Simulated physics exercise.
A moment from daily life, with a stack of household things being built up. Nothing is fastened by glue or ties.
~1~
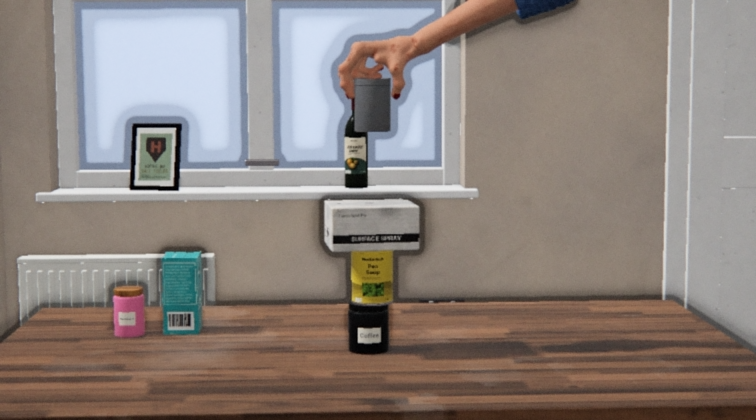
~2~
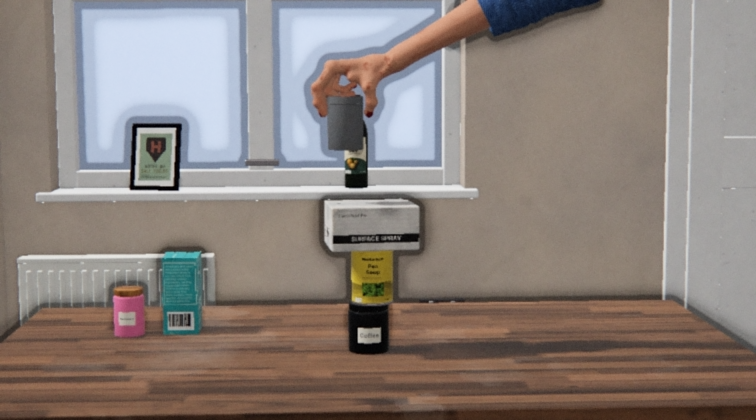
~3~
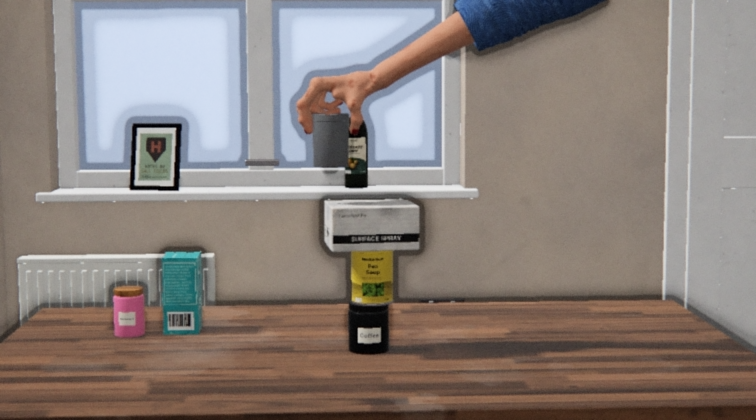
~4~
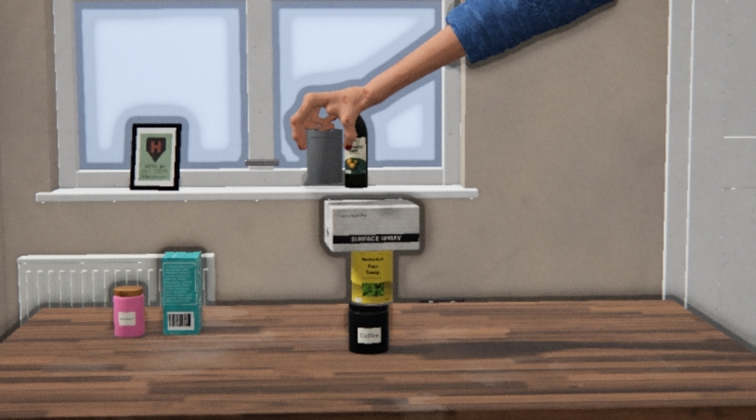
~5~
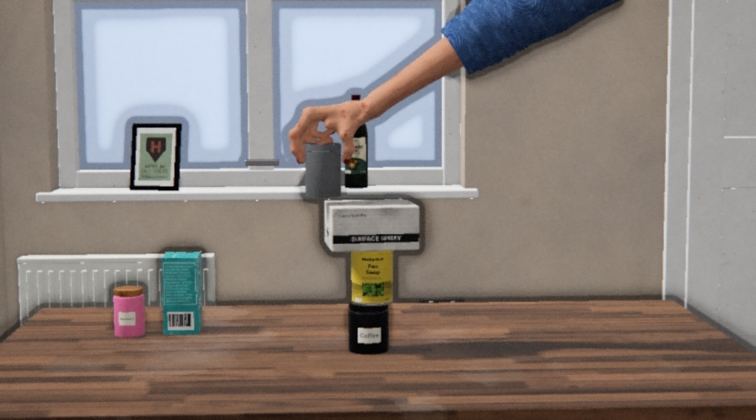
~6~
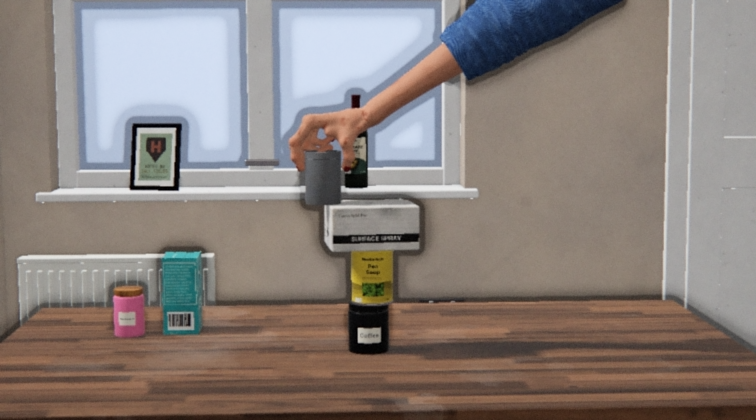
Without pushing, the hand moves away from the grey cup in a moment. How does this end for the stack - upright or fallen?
Most likely the pile will not stay as built.
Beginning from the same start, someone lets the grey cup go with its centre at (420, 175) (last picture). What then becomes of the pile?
Observed: Pile falls.
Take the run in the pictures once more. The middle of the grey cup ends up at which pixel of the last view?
About (299, 335).
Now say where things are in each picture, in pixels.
In the first picture, coming down; grey cup (373, 105); yellow pot (372, 274).
In the second picture, coming down; grey cup (345, 123); white box (371, 225).
In the third picture, coming down; grey cup (331, 140); turquoise carton (182, 293).
In the fourth picture, coming down; grey cup (325, 156); black jar (369, 326).
In the fifth picture, coming down; grey cup (323, 170); pink jar (129, 311).
In the sixth picture, in place under the hand; grey cup (323, 177); yellow pot (372, 274).
Then, 0.40 s past the last view, grey cup now fallen.
Then, 0.60 s past the last view, things are still on the move.
Finally, fallen, grey cup; the other 5 still in place. Final places as the last picture's camera would see them, grey cup near (299, 335). The pile loses its balance.
